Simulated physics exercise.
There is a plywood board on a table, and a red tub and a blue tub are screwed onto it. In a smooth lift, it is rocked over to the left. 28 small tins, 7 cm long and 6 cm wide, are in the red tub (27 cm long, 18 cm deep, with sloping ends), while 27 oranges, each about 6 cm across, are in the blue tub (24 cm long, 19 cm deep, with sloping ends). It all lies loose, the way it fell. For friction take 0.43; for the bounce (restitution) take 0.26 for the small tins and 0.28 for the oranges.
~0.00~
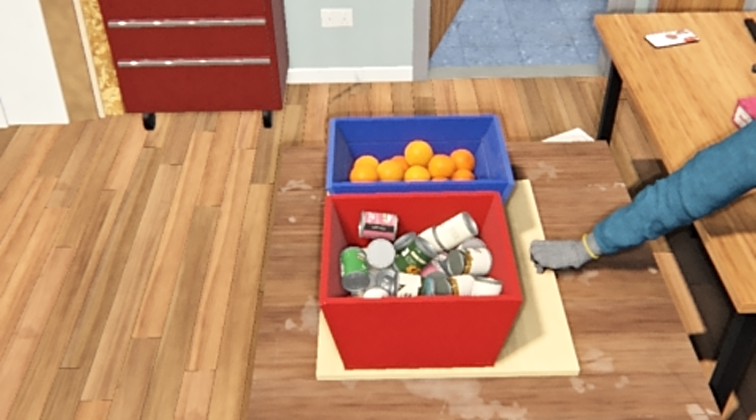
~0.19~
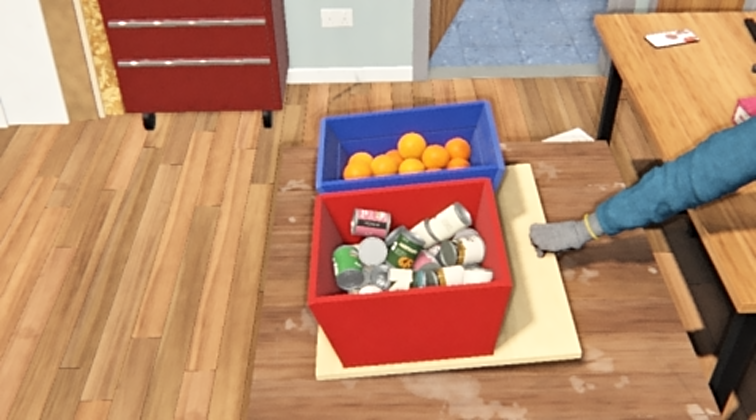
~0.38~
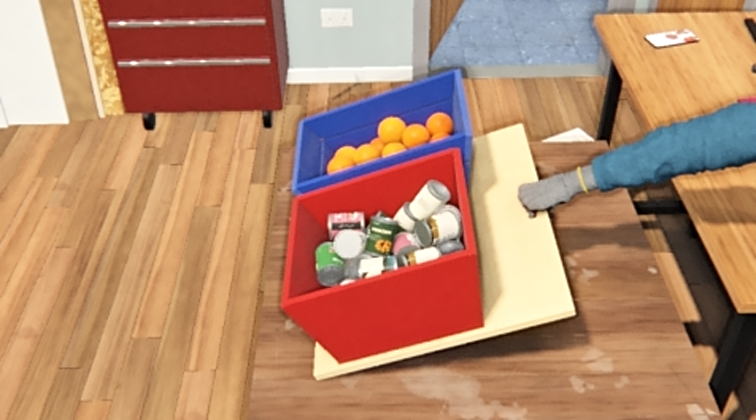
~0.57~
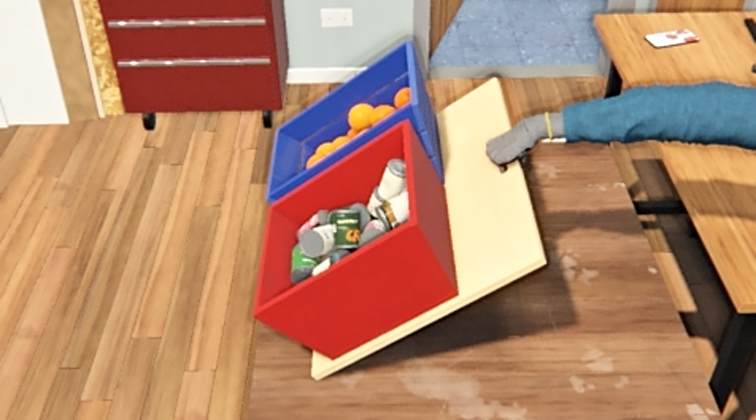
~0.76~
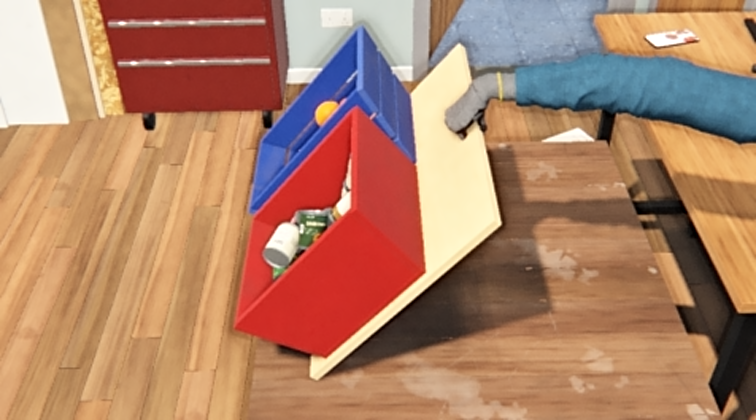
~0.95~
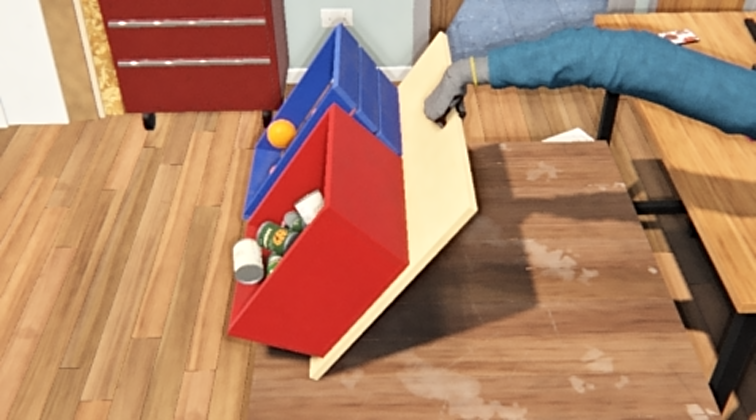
The footage shows a gloved hand steadily raising the right side of a board on a wooden table, tilting it steeply leftward along with a red tub of small tins and a blue tub of oranges, whose contents shift left inside.
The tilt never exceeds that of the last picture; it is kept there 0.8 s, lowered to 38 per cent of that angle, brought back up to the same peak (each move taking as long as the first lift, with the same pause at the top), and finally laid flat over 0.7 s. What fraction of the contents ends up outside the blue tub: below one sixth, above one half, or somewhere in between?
Below one sixth.
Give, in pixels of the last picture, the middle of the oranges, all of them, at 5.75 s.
Middle approx. (391, 199).
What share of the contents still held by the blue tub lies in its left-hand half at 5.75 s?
Around 70%.
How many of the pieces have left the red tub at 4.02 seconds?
Out so far from the red tub: Around 0.
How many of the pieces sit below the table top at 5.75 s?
The number is close to 1.
After 1.72 s, tilt 56°; 0 of 28 out of the red tub and 1 of 27 out of the blue tub.
After 2.68 s, tilt 21°; 0 of 28 out of the red tub and 1 of 27 out of the blue tub.
After 4.02 s, tilt 56°; 0 of 28 out of the red tub and 1 of 27 out of the blue tub.
When it is over (at 5.75 s), 0 of 28 out of the red tub and 1 of 27 out of the blue tub. Asked share, 1 of 27, 4 per cent.
